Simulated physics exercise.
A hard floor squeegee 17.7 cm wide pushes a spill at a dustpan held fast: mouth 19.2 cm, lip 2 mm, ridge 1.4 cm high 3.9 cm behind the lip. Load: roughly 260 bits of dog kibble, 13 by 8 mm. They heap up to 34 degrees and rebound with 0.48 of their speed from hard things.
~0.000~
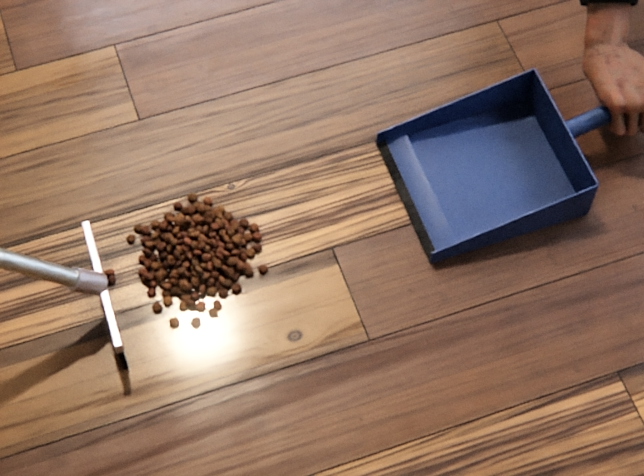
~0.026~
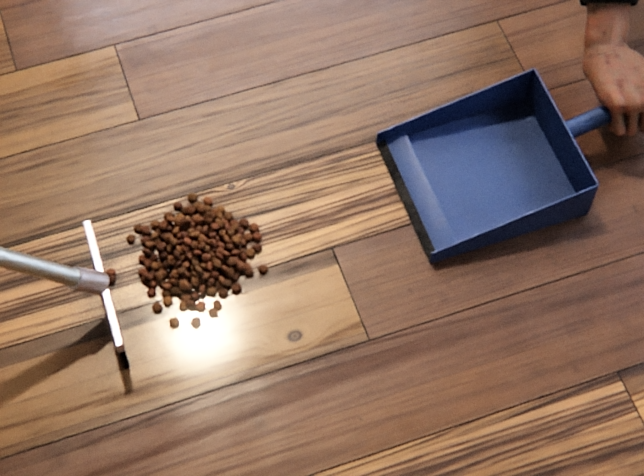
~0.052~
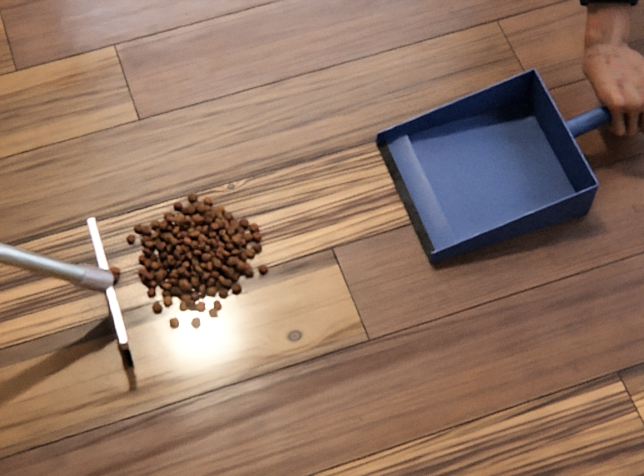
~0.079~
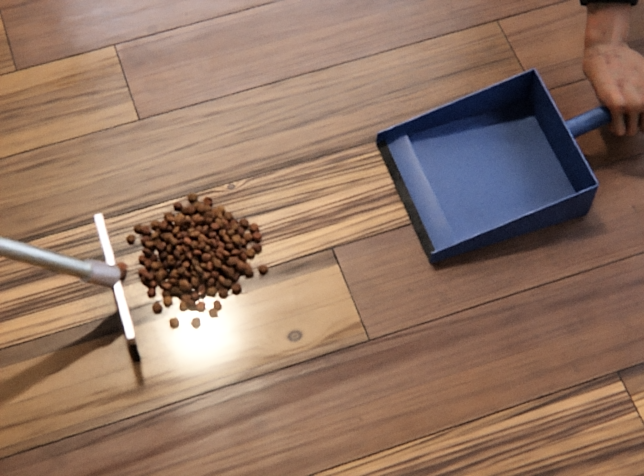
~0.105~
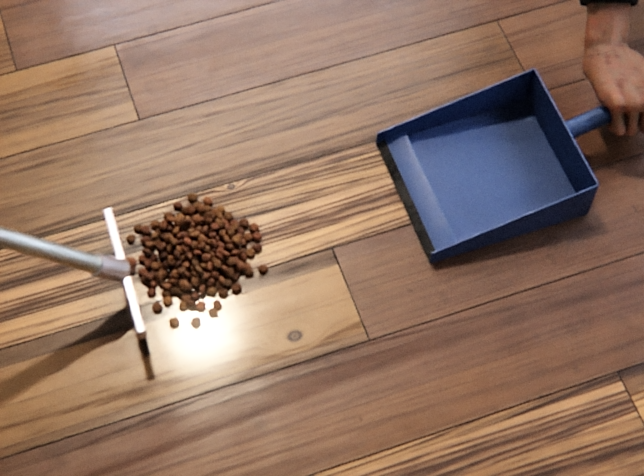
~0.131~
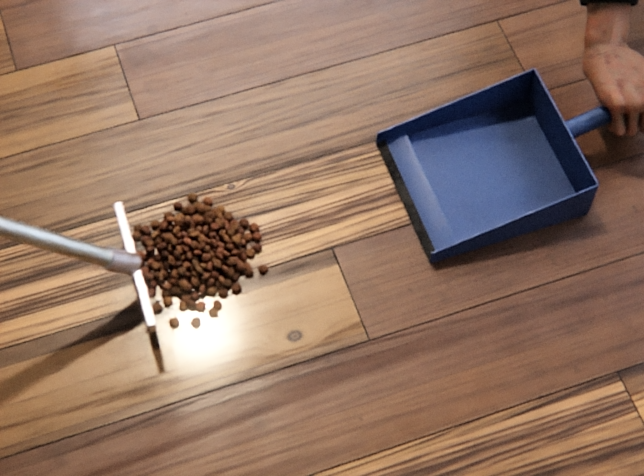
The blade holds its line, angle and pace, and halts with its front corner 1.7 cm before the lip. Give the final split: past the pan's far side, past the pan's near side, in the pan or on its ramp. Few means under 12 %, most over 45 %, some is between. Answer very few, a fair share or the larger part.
Past the pan's far side: A fair share; past the pan's near side: Very few; in the pan or on its ramp: A fair share.
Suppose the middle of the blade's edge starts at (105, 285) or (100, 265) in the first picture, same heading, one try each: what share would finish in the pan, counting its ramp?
About 15 and 5 per cent.
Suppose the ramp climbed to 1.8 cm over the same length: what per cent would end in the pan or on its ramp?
Then about 25 per cent.
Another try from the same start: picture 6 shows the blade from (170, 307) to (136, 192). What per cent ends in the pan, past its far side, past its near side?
Pan 15, far 40, near 0.
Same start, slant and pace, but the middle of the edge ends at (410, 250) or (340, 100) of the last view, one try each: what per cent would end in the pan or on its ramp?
Some 30 and 5 per cent.
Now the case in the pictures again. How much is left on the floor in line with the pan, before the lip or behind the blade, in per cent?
Roughly 40 per cent.
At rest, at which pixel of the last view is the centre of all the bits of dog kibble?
At about (389, 162).
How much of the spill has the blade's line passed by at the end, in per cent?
Roughly 25 per cent.
Then, at 0.43 s, middle of the blade 19 cm from the lip; 0 % over the lip, far side 10 %, near side 0 %.
After 0.63 s, middle of the blade 8 cm from the lip; 0 % over the lip, far side 25 %, near side 0 %.
After 0.95 s, middle of the blade 2 cm from the lip; 25 % over the lip, far side 35 %, near side 0 %.
By 1.4 s all is still; far side 35 %, near side 0 %, pan 25 %, in front of the lip or behind the blade 40 %.
